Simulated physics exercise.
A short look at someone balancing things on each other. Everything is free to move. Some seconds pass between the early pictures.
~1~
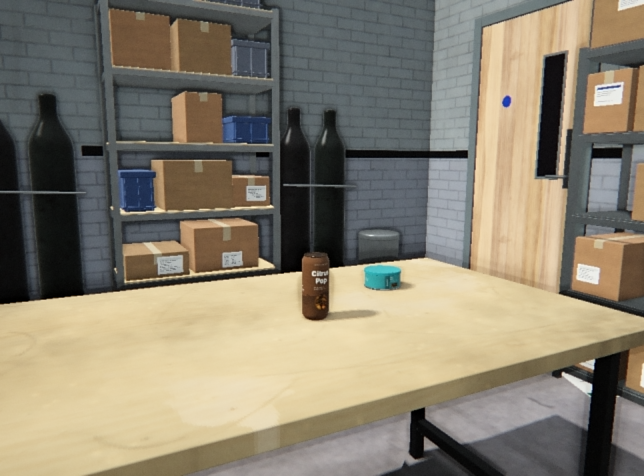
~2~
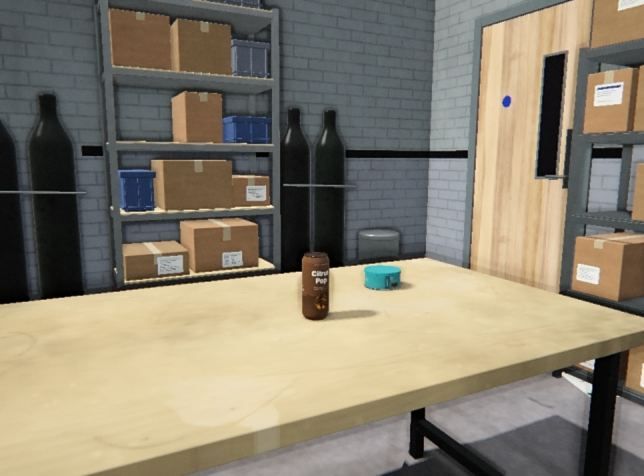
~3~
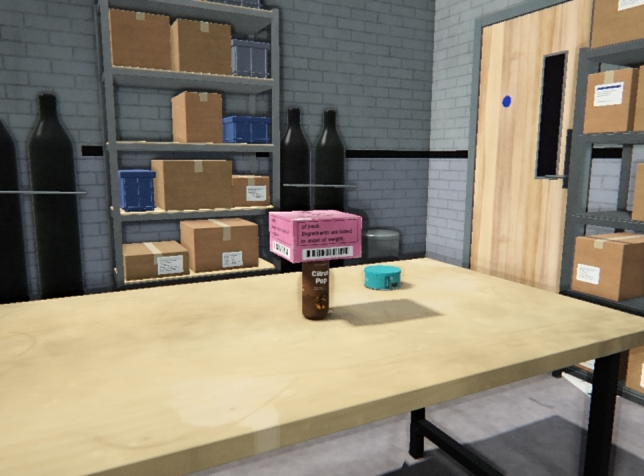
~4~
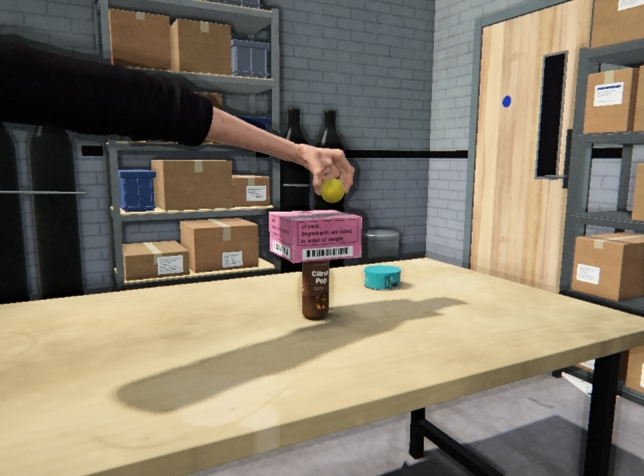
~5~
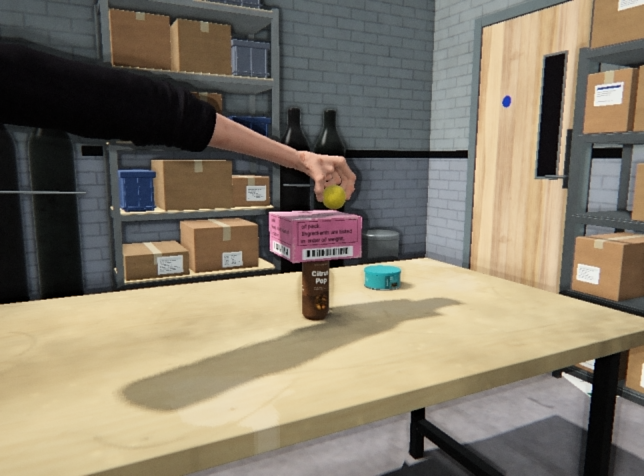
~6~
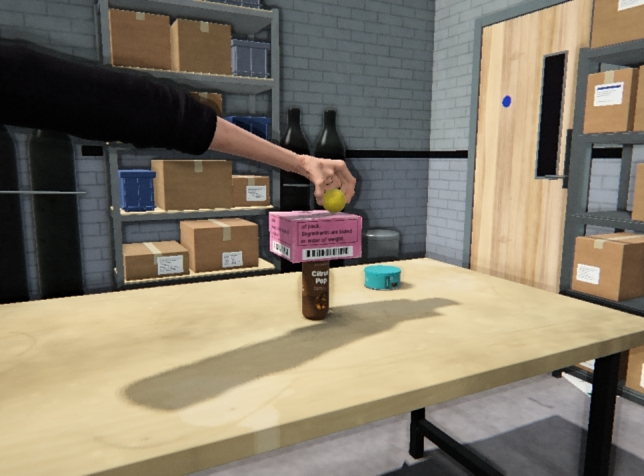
To begin with, a brown can stands near a turquoise tub on a wooden table, and nothing moves. A pink box then appears on top of the can. Next, an arm in a black sleeve reaches in from the left, holding a yellow lemon just above the box and shifting it very slightly right.
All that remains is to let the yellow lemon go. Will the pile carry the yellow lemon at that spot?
Outcome: The pile stays up.
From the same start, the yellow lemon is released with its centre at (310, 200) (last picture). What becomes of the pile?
Then it stays up.
Then, 1.00 s after the last picture, nothing has stirred.
Then, 2.10 s after the last picture, yellow lemon resting near (334, 201).
At rest, all 4 in place. Seen from the same camera at the end, yellow lemon near (335, 201). The pile holds.
